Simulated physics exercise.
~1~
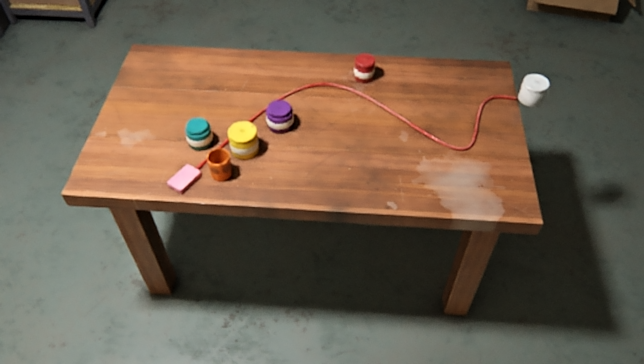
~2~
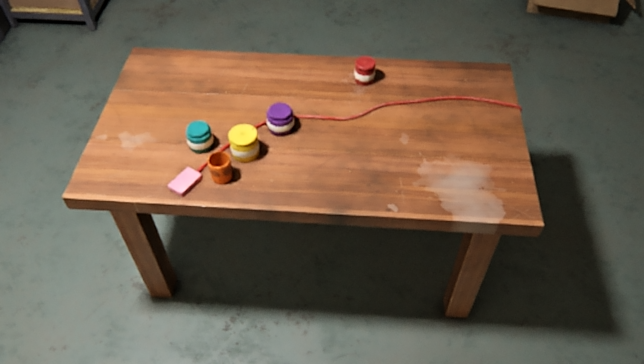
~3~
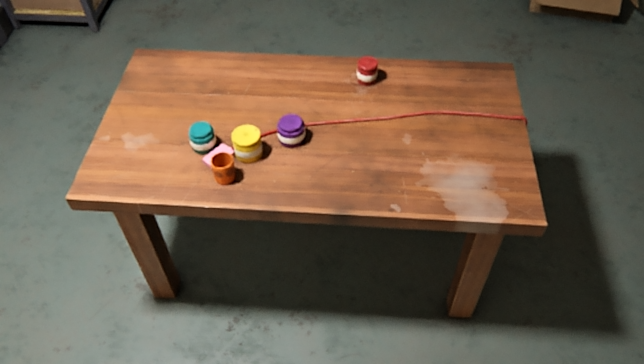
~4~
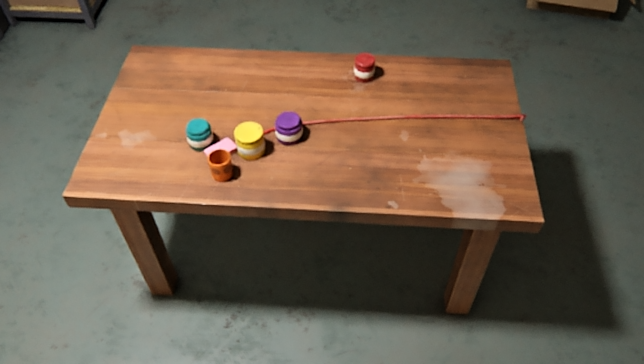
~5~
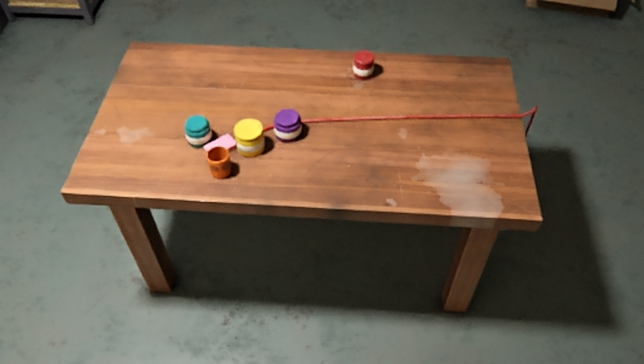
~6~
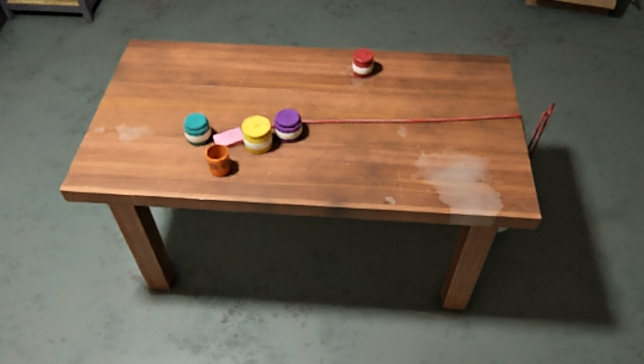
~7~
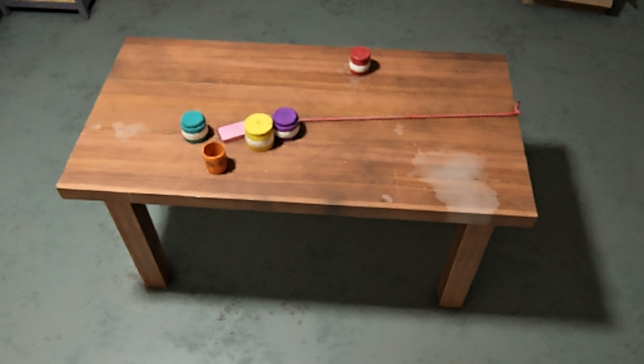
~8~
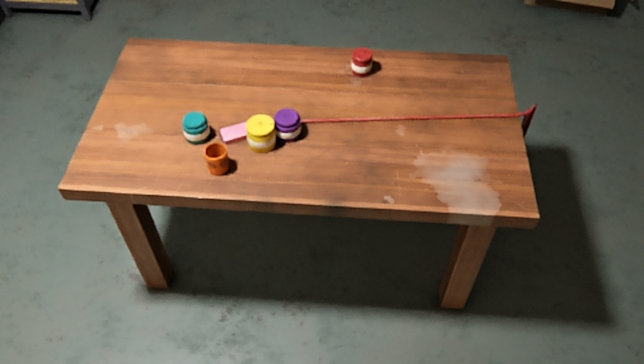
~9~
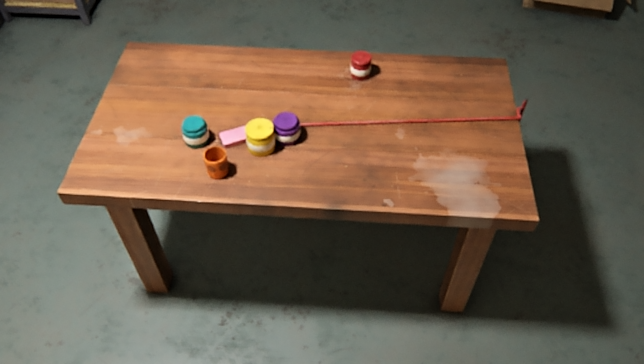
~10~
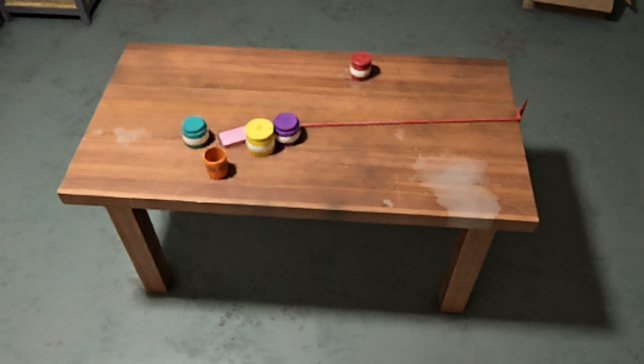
The clip opens on a wooden workbench holding teal, yellow, purple and red-lidded jars, an orange mug and a pink phone, with a red cable winding from the phone to a white speaker at the right edge. The speaker drops out of sight, and the cable straightens across the tabletop. The phone is pulled to the right, and the purple jar shifts slightly. Then the yellow jar slides right with the phone, close against the purple one, as the cable's end flicks up beyond the edge. Finally everything settles, with the jars, mug and phone still on the bench.
